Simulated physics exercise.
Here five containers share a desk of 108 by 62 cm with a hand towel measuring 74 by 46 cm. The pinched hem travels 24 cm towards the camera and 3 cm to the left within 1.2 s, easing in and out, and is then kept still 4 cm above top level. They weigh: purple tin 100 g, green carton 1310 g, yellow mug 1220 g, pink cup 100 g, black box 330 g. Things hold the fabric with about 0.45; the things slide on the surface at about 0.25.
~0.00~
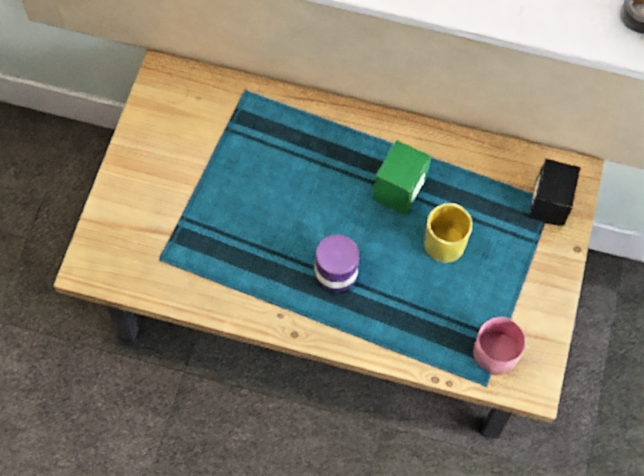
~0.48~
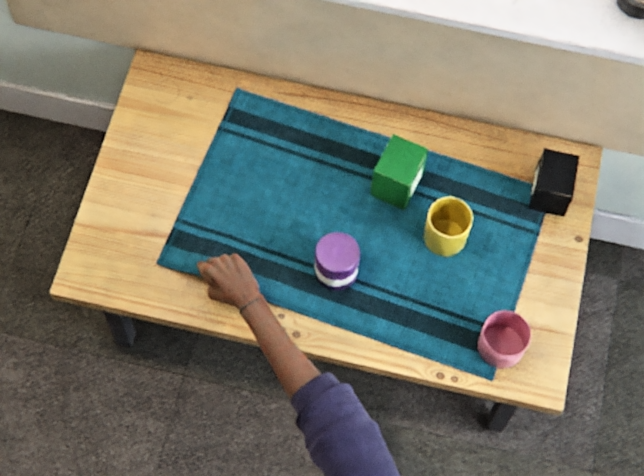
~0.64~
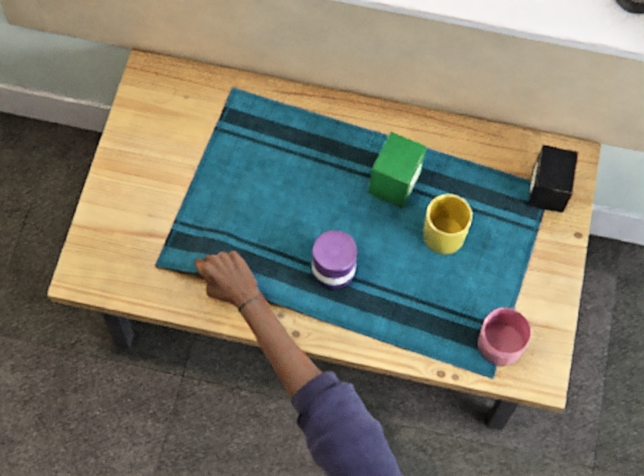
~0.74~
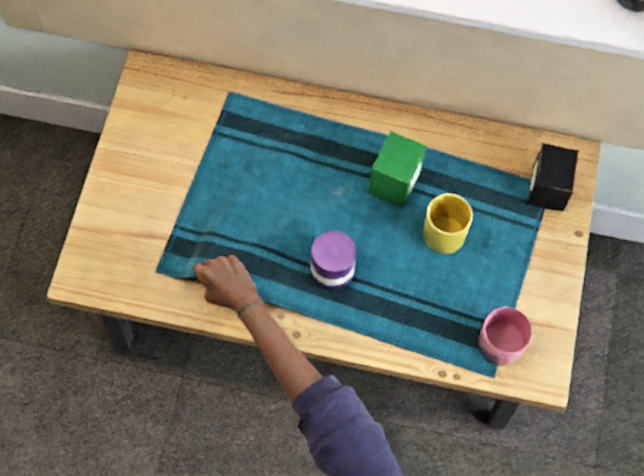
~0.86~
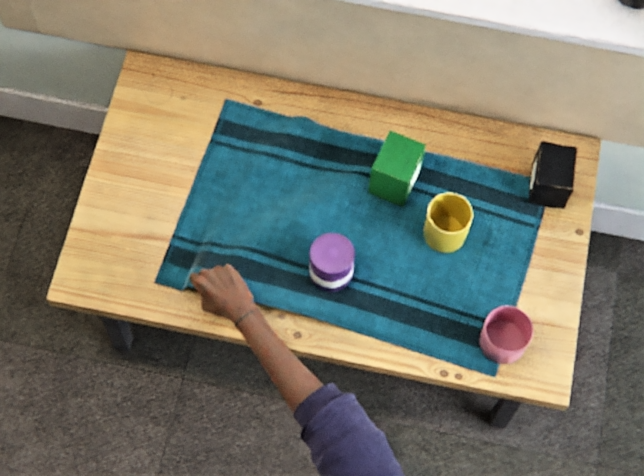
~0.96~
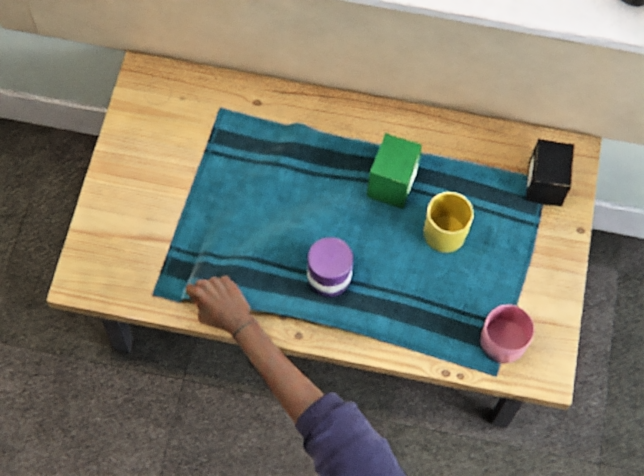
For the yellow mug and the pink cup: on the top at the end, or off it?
The yellow mug remains up there, the pink cup remains up there.
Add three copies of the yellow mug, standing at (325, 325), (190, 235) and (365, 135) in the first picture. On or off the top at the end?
In turn: Falls off, falls off, stays on.
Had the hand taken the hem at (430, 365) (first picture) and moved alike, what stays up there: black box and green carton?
In that case: Black box stays on, green carton stays on.
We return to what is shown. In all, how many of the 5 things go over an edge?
0 of them.
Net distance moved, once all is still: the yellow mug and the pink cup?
About: Yellow mug 15 cm, pink cup 8 cm.
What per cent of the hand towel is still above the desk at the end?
About 80 per cent.
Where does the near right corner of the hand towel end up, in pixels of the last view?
At about (475, 396).
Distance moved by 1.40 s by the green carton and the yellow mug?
About: Green carton 15 cm, yellow mug 10 cm.
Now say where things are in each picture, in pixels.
Yellow mug (450, 223); pink cup (502, 340); hand towel corners (159, 260) (245, 90) (487, 387), in the first picture.
Hand towel corners (237, 88) (492, 381); grip (210, 279), in the second picture.
Hand towel corners (233, 88) (493, 379); grip (208, 277), in the third picture.
Hand towel corners (230, 91) (494, 378); grip (206, 282), in the fourth picture.
Purple tin (332, 253); hand towel corners (226, 99) (495, 378); grip (203, 291), in the fifth picture.
Yellow mug (451, 212); pink cup (510, 328); hand towel corners (220, 108) (497, 377); grip (199, 302), in the sixth picture.
By 1.2 s, 100 % of the hand towel is still over the top; yellow mug 4 cm off its start, pink cup 2 cm off its start, purple tin 7 cm off its start.
By 1.4 s, 90 % of the hand towel is still over the top; yellow mug 10 cm off its start, pink cup 5 cm off its start, green carton 14 cm off its start.
By 1.6 s, 85 % of the hand towel is still over the top; yellow mug 13 cm off its start at (398, 242), pink cup 7 cm off its start at (482, 342), green carton 17 cm off its start at (332, 199).
By 1.8 s, 80 % of the hand towel is still over the top; yellow mug 15 cm off its start, pink cup 8 cm off its start, green carton 20 cm off its start.
By 3.4 s, 80 % of the hand towel is still over the top; yellow mug 15 cm off its start at (388, 248), pink cup 8 cm off its start at (478, 347), green carton 20 cm off its start at (320, 207), purple tin 19 cm off its start at (282, 326).
